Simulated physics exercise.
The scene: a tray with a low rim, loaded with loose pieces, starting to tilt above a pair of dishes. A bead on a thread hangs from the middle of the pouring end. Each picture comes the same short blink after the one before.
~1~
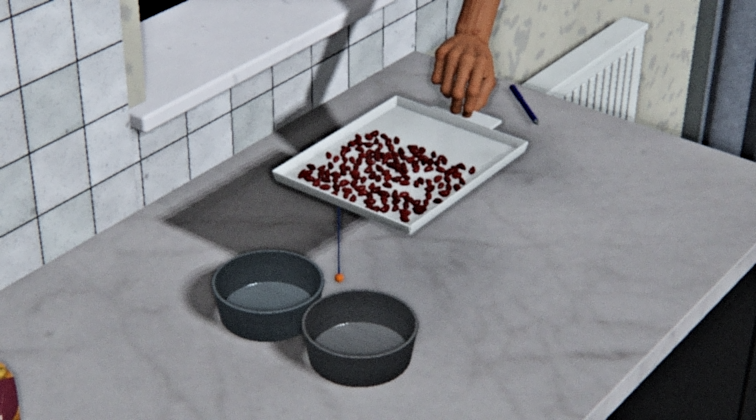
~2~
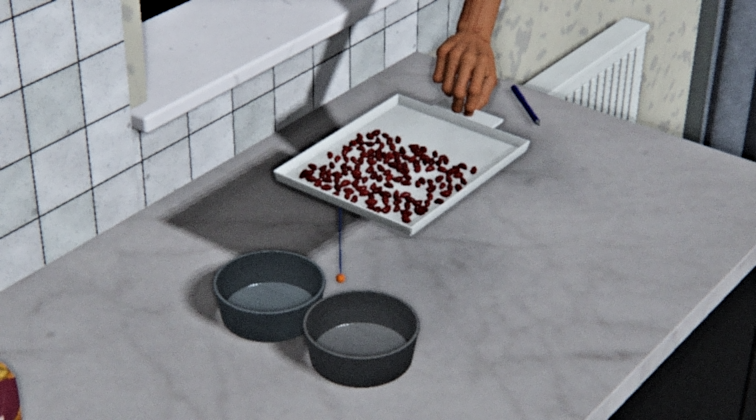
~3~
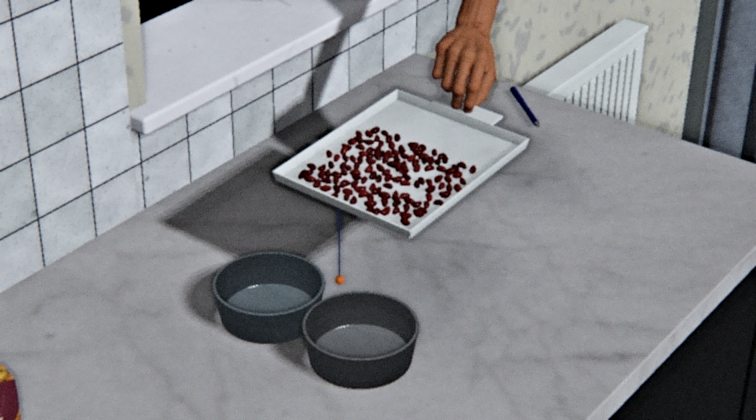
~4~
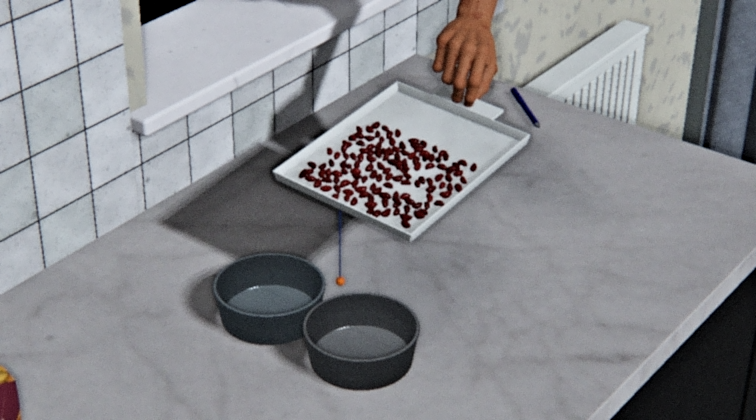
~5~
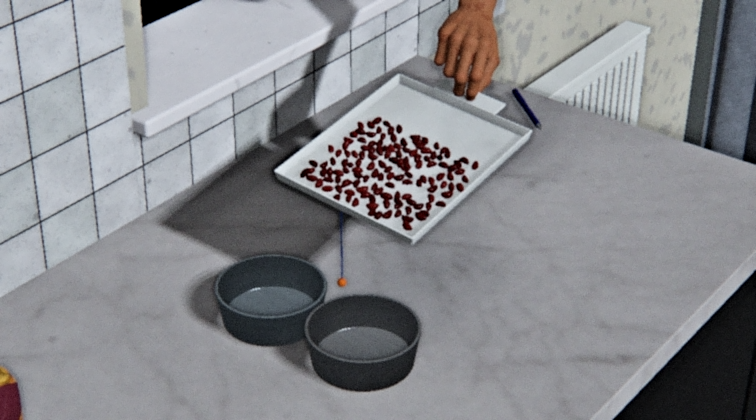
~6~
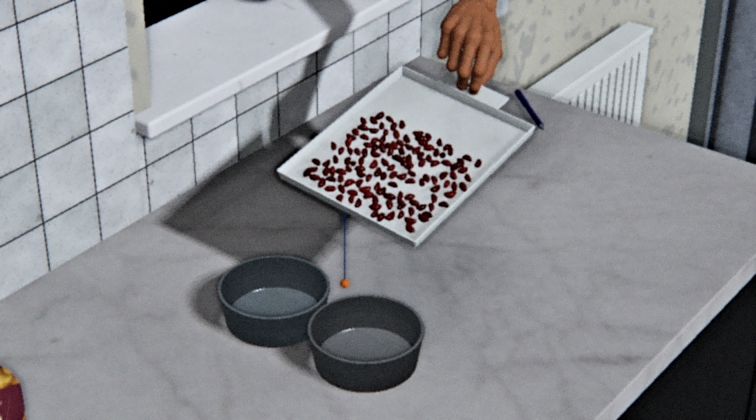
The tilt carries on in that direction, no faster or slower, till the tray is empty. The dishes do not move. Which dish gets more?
The right-hand dish gets more.
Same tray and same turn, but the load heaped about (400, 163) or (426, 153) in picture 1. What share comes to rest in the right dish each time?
First some 70, then 70 per cent.
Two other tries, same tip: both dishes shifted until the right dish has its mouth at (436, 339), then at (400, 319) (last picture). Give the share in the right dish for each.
Near 40 % and 90 %.
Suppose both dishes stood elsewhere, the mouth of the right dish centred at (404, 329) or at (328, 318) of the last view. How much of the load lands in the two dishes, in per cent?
Near 90 % and 50 %.
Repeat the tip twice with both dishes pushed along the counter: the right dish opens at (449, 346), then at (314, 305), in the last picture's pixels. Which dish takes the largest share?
In turn: Left; right.
Shortly afterwards, tray tipped steeply; the whole lot on the tray.
Next, tray tipped right over; all but a few on the tray; only a few in the right dish.
Some moments later, tray tipped past a quarter turn; the bulk in the right dish; near a quarter outside both.
In the end, tray tipped past a quarter turn; the bulk in the right dish; none at all in the left dish; near a quarter outside both.
